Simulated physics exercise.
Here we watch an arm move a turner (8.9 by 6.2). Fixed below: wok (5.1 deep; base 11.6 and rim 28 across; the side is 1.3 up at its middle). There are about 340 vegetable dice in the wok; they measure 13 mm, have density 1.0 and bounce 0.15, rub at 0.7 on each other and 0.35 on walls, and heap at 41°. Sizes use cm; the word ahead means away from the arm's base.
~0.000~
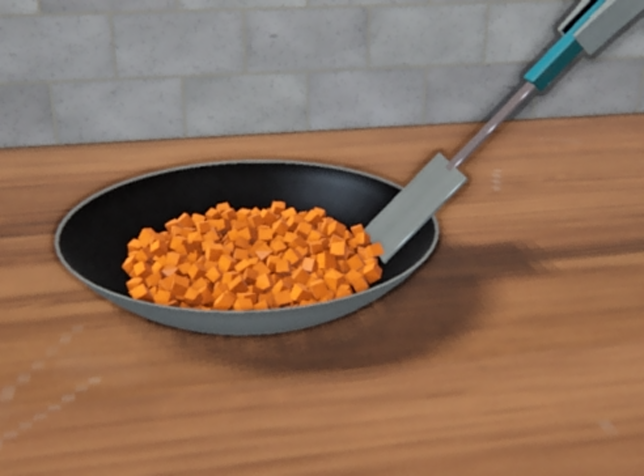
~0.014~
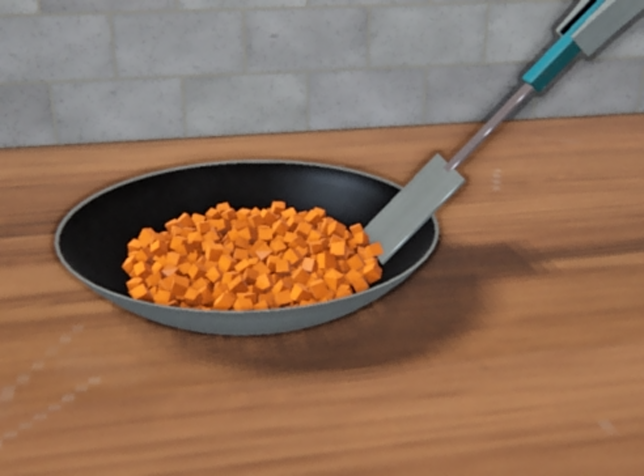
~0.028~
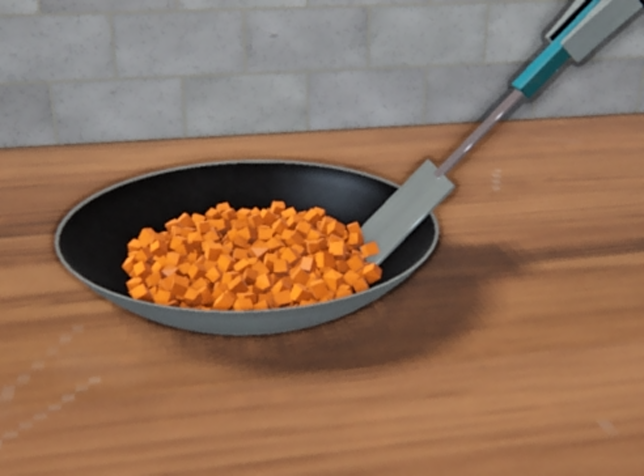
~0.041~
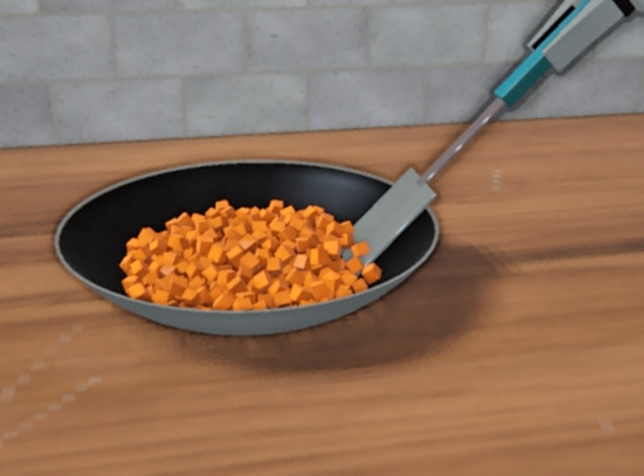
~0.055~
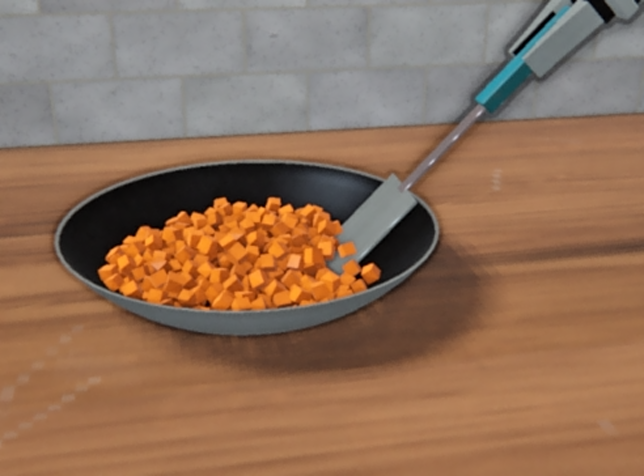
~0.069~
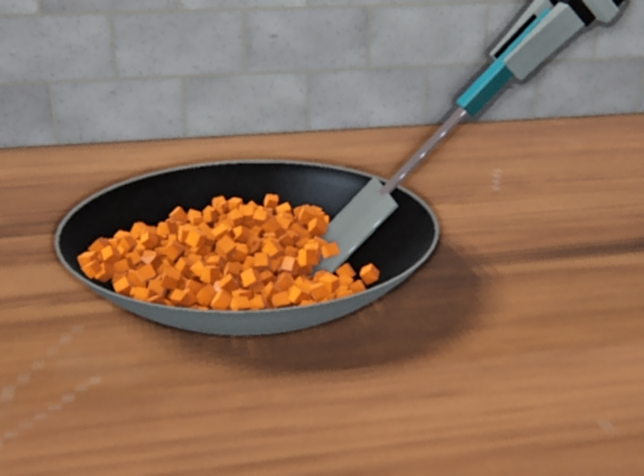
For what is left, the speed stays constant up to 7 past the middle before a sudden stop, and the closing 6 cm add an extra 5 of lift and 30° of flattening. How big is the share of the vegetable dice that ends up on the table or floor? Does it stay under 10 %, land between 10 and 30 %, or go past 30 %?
It lands between 10 and 30 %.
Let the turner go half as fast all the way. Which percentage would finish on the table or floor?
5 %.
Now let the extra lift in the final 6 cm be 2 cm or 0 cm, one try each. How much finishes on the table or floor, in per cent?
Close to 20 and 10 percent respectively.
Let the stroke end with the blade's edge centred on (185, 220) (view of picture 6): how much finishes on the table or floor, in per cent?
10 %.
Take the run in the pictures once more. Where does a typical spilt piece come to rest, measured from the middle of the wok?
Some 24 cm.
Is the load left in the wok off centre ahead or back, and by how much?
About 4.5 centimetres ahead.
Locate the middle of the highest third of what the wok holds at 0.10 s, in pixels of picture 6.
I'd point to about (170, 247).
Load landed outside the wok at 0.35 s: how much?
I'd put it at around 15 per cent.
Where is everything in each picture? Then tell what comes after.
In the first frame, the turner top edge at (453, 165), sloping 46°; upper third of the load around (240, 252), from x 130 to 375, top at y 210; 341 in the wok.
In the second frame, the turner top edge at (451, 166), sloping 46°; upper third of the load around (240, 252), from x 130 to 375, top at y 210.
In the third frame, the turner top edge at (441, 172), sloping 46°; upper third of the load around (244, 252), from x 130 to 370, top at y 210.
In the fourth frame, the turner top edge at (424, 181), sloping 46°; upper third of the load around (247, 248), from x 130 to 370, top at y 210.
In the fifth frame, the turner top edge at (405, 187), sloping 46°; upper third of the load around (229, 250), from x 110 to 370, top at y 205.
In the sixth frame, the turner top edge at (386, 190), sloping 46°; upper third of the load around (216, 248), from x 90 to 370, top at y 200; 341 in the wok.
After 0.10 s, sloping 46°, highest piece 7 above the table; 339 in the wok, 2 on the blade or in flight.
After 0.14 s, sloping 36°, highest piece 9 above the table; 333 in the wok, 8 on the blade or in flight.
After 0.35 s, sloping 16°, highest piece 8 above the table; 284 in the wok, 49 on the table or floor, 8 on the blade or in flight.
After 1.40 s, sloping 16°, highest piece 6 above the table; 284 in the wok, 57 on the table or floor.
In the end, 284 in the wok, 57 on the table or floor. That is 17 % on the table or floor.
